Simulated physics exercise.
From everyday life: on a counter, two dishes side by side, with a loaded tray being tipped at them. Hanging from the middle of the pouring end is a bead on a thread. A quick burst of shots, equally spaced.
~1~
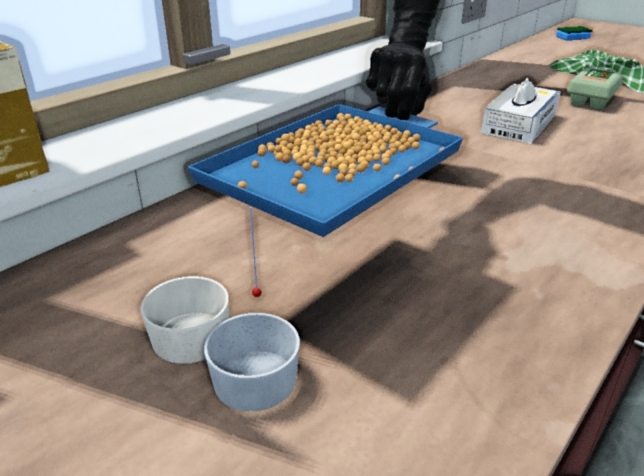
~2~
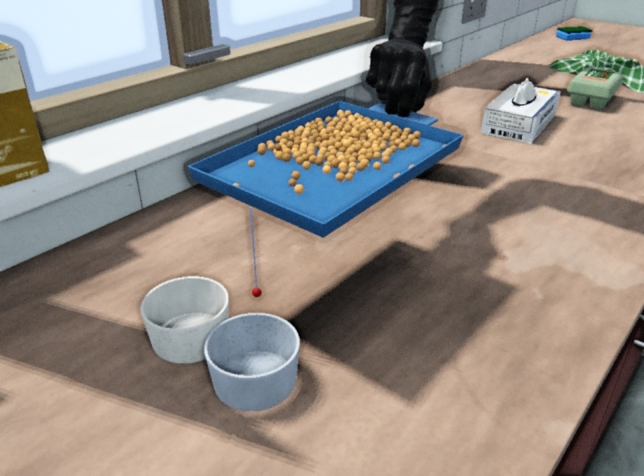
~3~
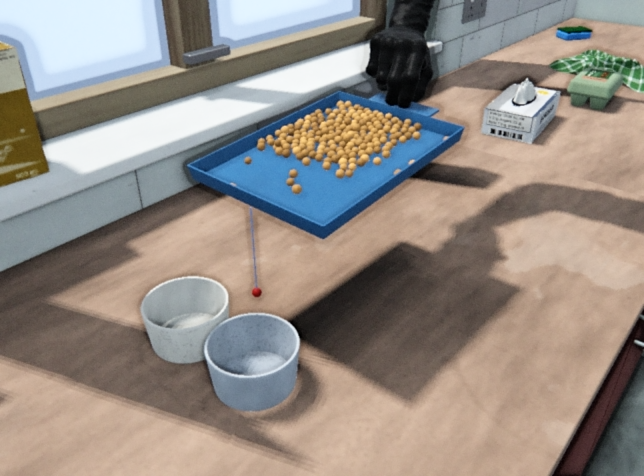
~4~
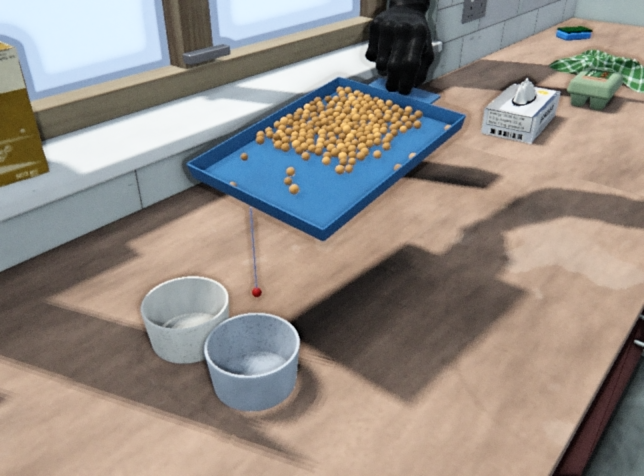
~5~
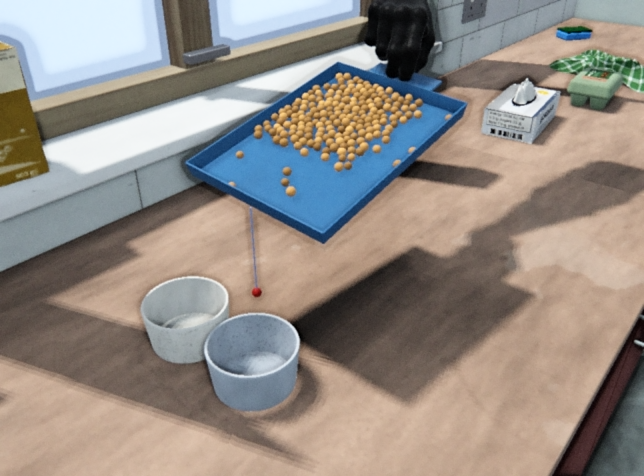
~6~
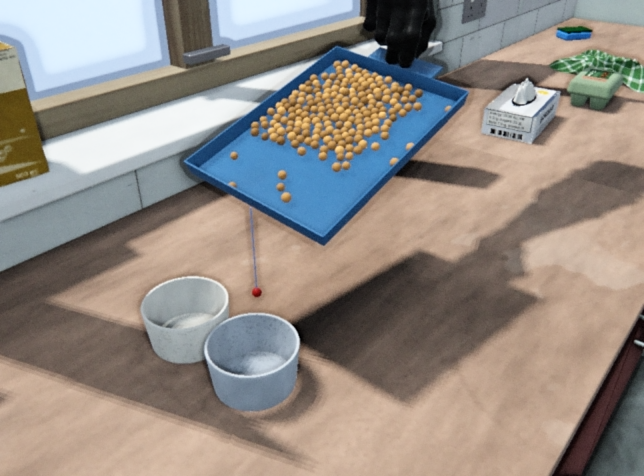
A black-gloved hand gradually tilts a blue tray of round wooden beads above two dishes.
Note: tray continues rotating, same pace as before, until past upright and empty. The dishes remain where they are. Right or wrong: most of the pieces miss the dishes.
Right.
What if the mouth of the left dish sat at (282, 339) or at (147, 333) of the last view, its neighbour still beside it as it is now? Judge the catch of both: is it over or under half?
Together the dishes get beyond half first, then less than a half.
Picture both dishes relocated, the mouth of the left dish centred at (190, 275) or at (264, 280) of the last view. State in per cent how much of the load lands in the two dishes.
First placement: Some 10 %; second placement: Some 10 %.
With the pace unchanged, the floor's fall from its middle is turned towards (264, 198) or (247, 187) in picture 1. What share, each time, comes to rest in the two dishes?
I'd expect around 80 in a hundred first and around 80 in a hundred second.
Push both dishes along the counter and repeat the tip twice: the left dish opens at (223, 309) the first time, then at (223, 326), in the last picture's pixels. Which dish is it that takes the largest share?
Try 1: The rightmost dish; try 2: The rightmost dish.
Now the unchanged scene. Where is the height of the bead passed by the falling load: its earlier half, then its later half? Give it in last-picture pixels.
Roughly (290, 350) first, then roughly (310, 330).
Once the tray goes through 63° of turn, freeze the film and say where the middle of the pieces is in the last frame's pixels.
Near (298, 234).
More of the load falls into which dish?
Pick: The one placed right.
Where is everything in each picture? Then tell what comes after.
In the first frame, corners of the pouring end at (192, 166) and (323, 221), level; middle of the load at (345, 145), round wooden beads; left dish at (153, 339); right dish at (220, 385); bead on its thread at (257, 292).
In the second frame, corners of the pouring end at (192, 166) and (323, 221), level; middle of the load at (345, 143).
In the third frame, corners of the pouring end at (191, 165) and (323, 223), tipped barely, lowest at the right corner; middle of the load at (345, 136).
In the fourth frame, corners of the pouring end at (190, 163) and (323, 227), tipped a little, lowest at the right corner; middle of the load at (344, 127).
In the fifth frame, corners of the pouring end at (189, 162) and (322, 230), tipped a little, lowest at the right corner; middle of the load at (343, 118), a stray few on the move.
In the sixth frame, corners of the pouring end at (188, 161) and (322, 233), tipped clearly, lowest at the right corner; middle of the load at (340, 111), nearly all on the move; left dish at (153, 339); right dish at (220, 385).
Soon after the last picture, tray tipped steeply; about two thirds on the tray; a small part in the right dish; a stray few in the left dish; about a quarter outside both; a small part in the air.
A little later, tray tipped past a quarter turn; a small part on the tray; about a quarter in the right dish; a stray few in the left dish; about half outside both; a small part in the air.
Later still, tray tipped past a quarter turn; about a third in the right dish; a stray few in the left dish; about two thirds outside both.
By the end, tray tipped past a quarter turn; about a third in the right dish; a stray few in the left dish; about two thirds outside both.
